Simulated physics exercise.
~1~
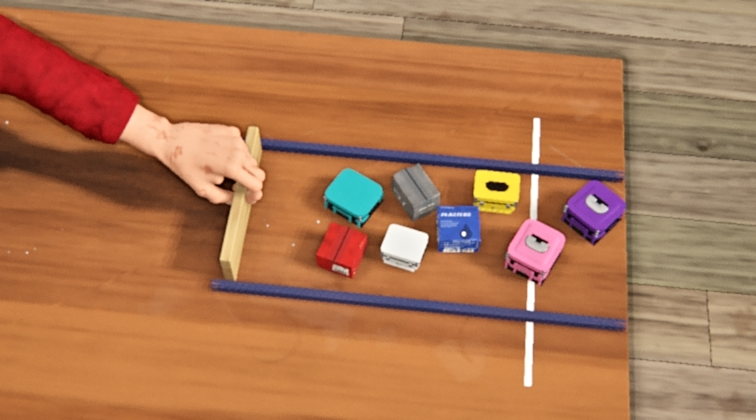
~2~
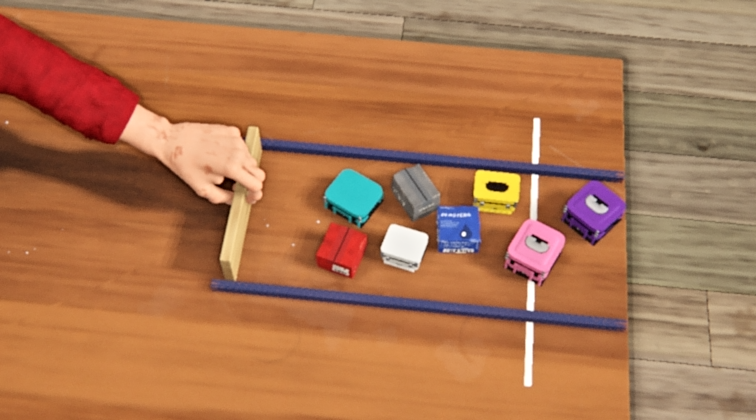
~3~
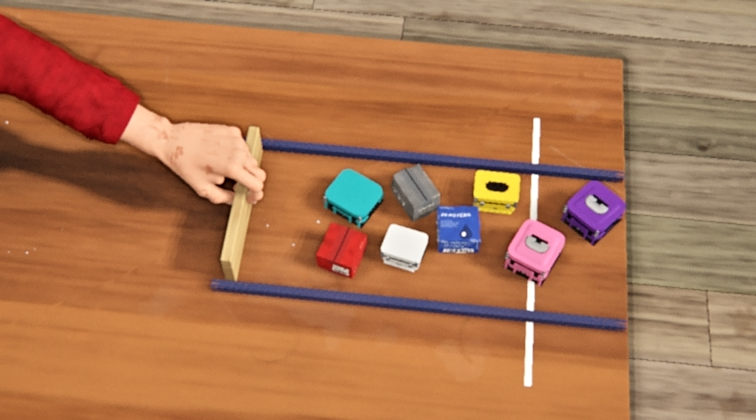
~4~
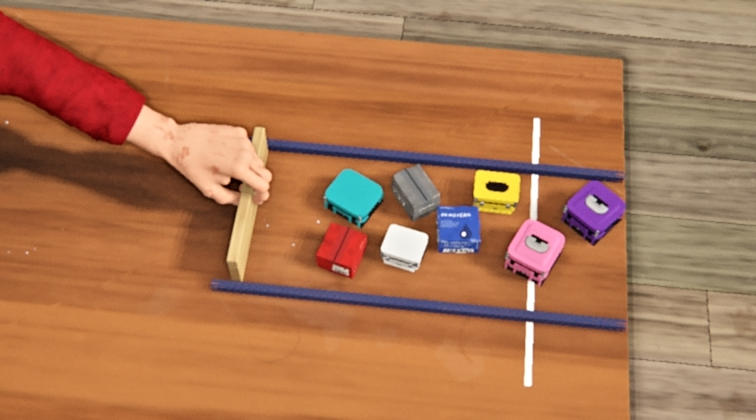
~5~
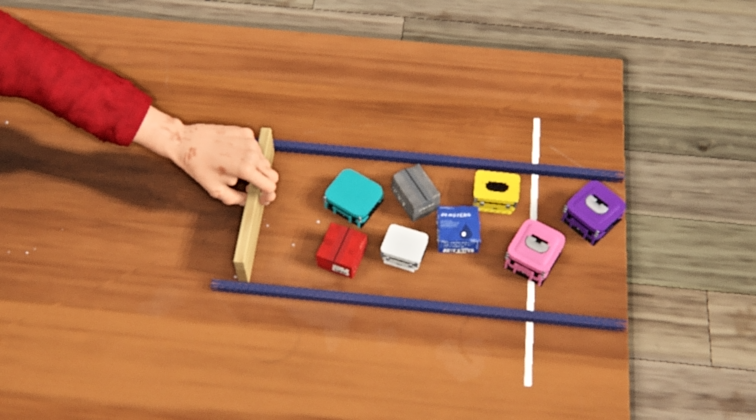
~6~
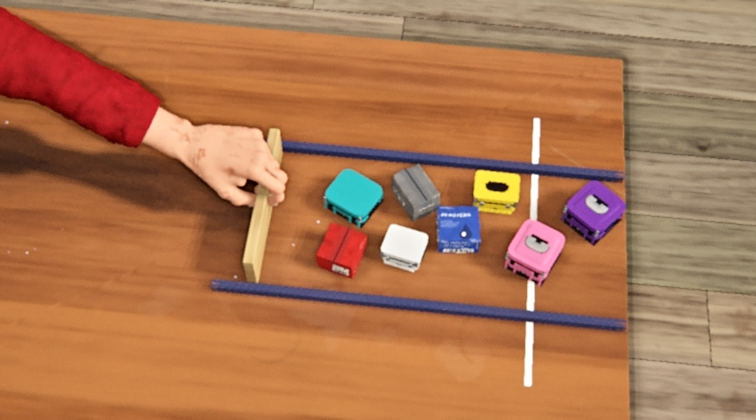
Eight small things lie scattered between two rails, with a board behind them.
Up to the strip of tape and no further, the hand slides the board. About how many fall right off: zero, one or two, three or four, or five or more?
The fallen count comes to three or four.
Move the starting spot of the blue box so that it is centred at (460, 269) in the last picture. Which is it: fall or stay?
Placed like that, it is safe.
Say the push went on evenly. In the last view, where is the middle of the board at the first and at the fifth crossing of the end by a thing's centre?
First about (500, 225), next about (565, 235).
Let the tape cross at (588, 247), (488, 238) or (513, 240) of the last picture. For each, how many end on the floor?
6, 0, 1.
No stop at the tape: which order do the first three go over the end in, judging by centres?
The purple case, then the pink case, then the yellow case.
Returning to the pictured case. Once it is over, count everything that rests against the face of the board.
Count: 2.
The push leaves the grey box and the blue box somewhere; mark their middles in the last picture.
Near (598, 192) and (598, 239).
A little later, none off yet; purple case at rest near (594, 212); pink case at rest near (535, 252); yellow case at rest near (496, 193).
When it is over, the number that fall off is three or four; down, yellow case, pink case and purple case.
